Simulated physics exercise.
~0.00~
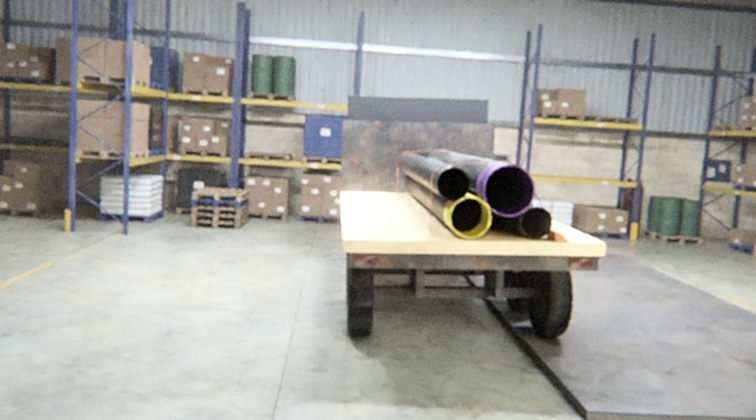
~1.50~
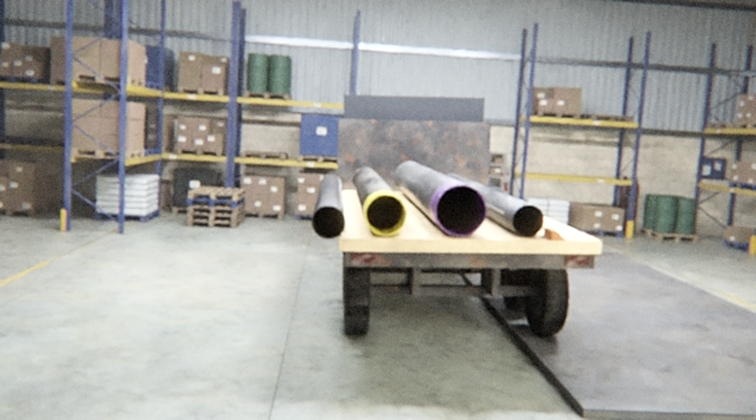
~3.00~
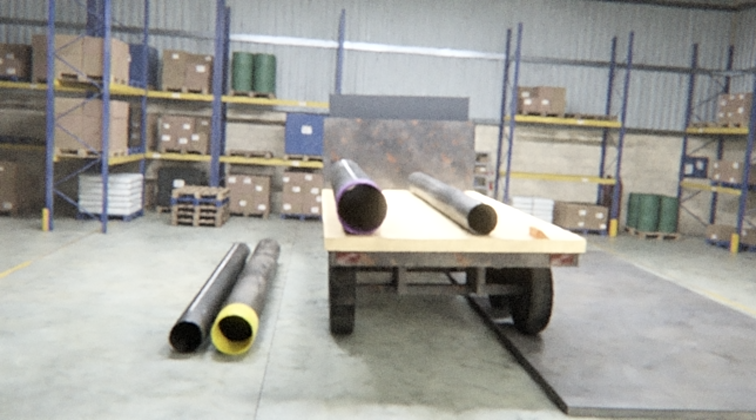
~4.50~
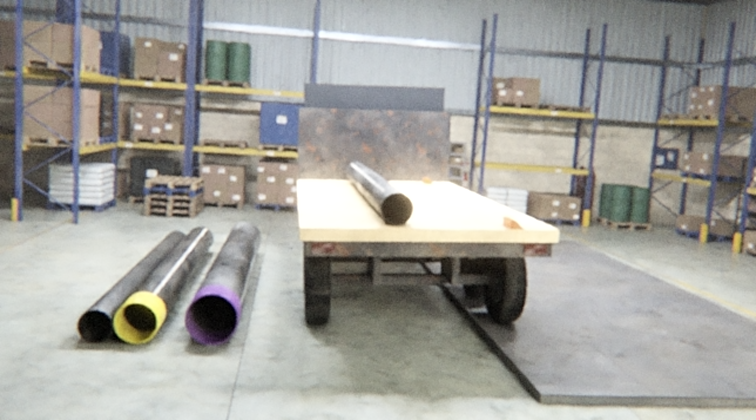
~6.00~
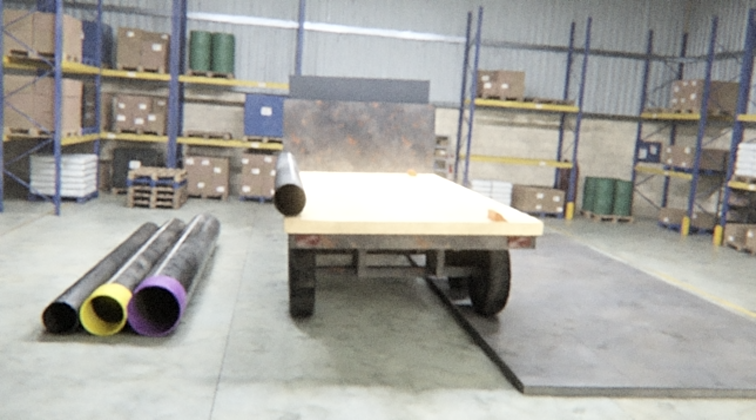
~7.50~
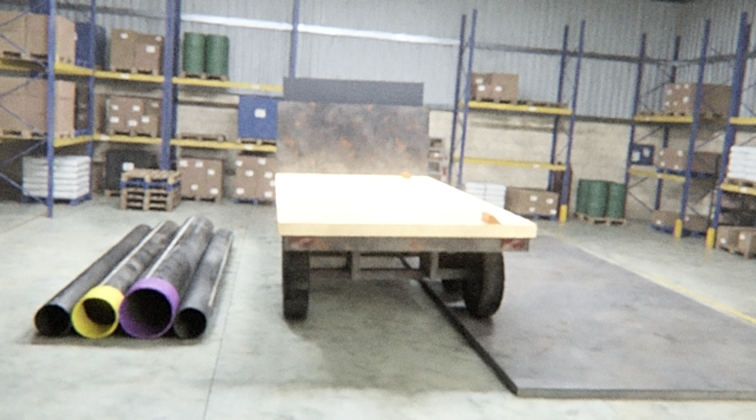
Four dark pipes stacked on a flatbed in a warehouse spread apart and rolled left, dropping off the side one after another, the yellow-ended one before the purple-ended one, until all four lay side by side on the floor beside the empty deck.
